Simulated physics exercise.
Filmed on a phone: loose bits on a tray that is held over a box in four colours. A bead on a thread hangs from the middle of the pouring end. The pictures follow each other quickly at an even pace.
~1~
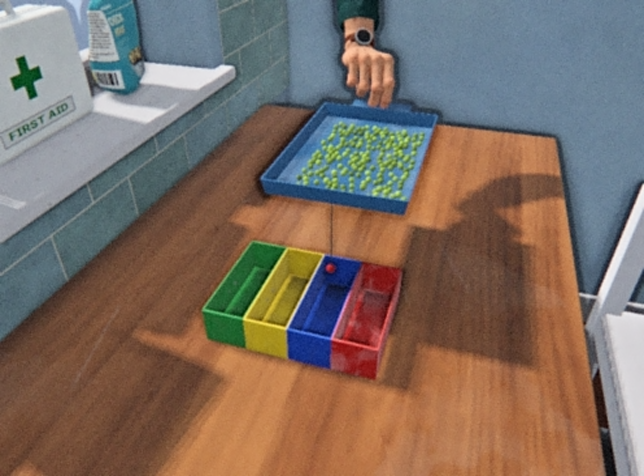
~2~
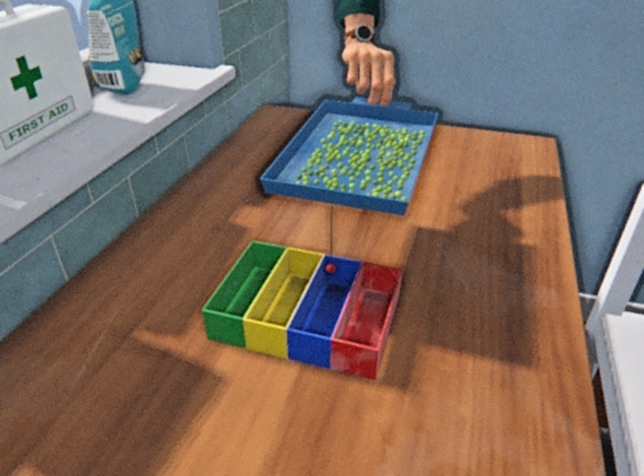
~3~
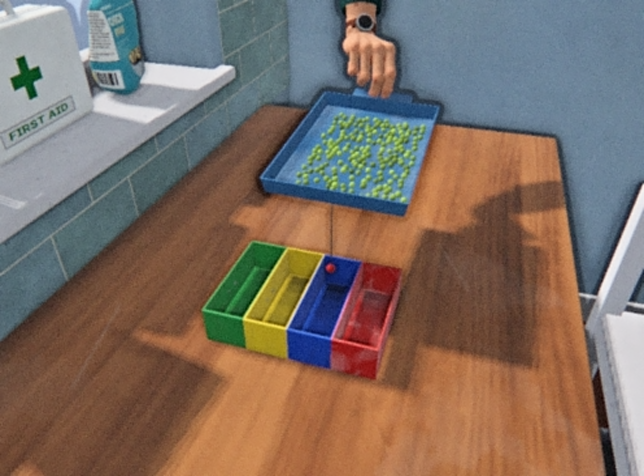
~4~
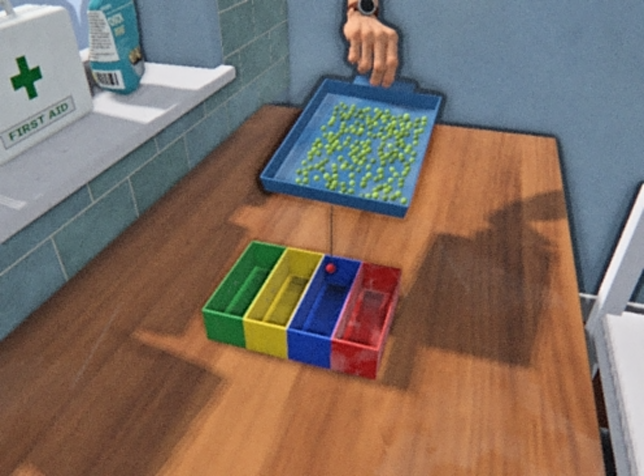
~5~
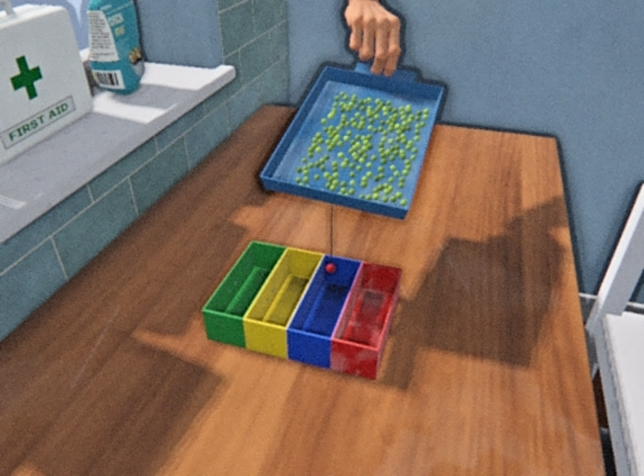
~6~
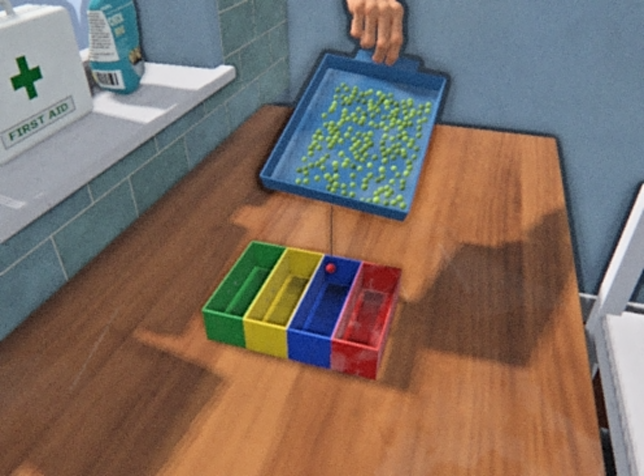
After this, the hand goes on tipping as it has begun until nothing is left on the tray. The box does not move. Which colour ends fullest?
Most goes to the red cell.
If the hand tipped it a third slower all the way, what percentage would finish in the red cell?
Roughly 60 in a hundred.
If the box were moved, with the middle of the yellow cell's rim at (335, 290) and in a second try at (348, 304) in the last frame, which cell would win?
At the first place the cell in blue, at the second the cell in blue.
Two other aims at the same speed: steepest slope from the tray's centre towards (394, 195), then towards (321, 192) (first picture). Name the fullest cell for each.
First the red cell, then the yellow one.
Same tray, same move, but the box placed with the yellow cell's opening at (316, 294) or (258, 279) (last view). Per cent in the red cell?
Near 60 % and 10 %.
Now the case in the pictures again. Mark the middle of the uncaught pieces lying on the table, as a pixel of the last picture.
Near (429, 366).
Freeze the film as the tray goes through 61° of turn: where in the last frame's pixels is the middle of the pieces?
Around (378, 198).
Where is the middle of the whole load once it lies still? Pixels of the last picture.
Near (372, 336).
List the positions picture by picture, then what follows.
Corners of the pouring end at (265, 178) and (406, 199), level; middle of the load at (365, 157), dried peas; bead on its thread at (331, 269); green cell at (225, 326); yellow cell at (266, 336); blue cell at (309, 346); red cell at (354, 357), in the first picture.
Corners of the pouring end at (265, 177) and (406, 200), level; middle of the load at (365, 156), in the second picture.
Corners of the pouring end at (265, 177) and (406, 202), tipped barely, lowest at the right corner; middle of the load at (365, 153), in the third picture.
Corners of the pouring end at (265, 176) and (406, 204), tipped a little, lowest at the right corner; middle of the load at (366, 147), in the fourth picture.
Corners of the pouring end at (265, 175) and (406, 207), tipped a little, lowest at the right corner; middle of the load at (366, 143), in the fifth picture.
Corners of the pouring end at (264, 174) and (406, 209), tipped clearly, lowest at the right corner; middle of the load at (367, 140), about two thirds on the move; green cell at (225, 326); yellow cell at (266, 336); blue cell at (309, 346); red cell at (354, 357), in the sixth picture.
Soon, tray tipped steeply; nearly all on the tray; a stray few in the red cell; a small part falling or outside the box.
A while on, tray tipped right over; about two thirds on the tray; a small part in the red cell; a stray few in the blue cell; about a third falling or outside the box.
Towards the end, tray tipped past a quarter turn; about two thirds in the red cell; a small part in the blue cell; about a third falling or outside the box.
Finally, tray tipped past a quarter turn; about two thirds in the red cell; a small part in the blue cell; none in the yellow cell; none in the green cell; about a third outside the box.
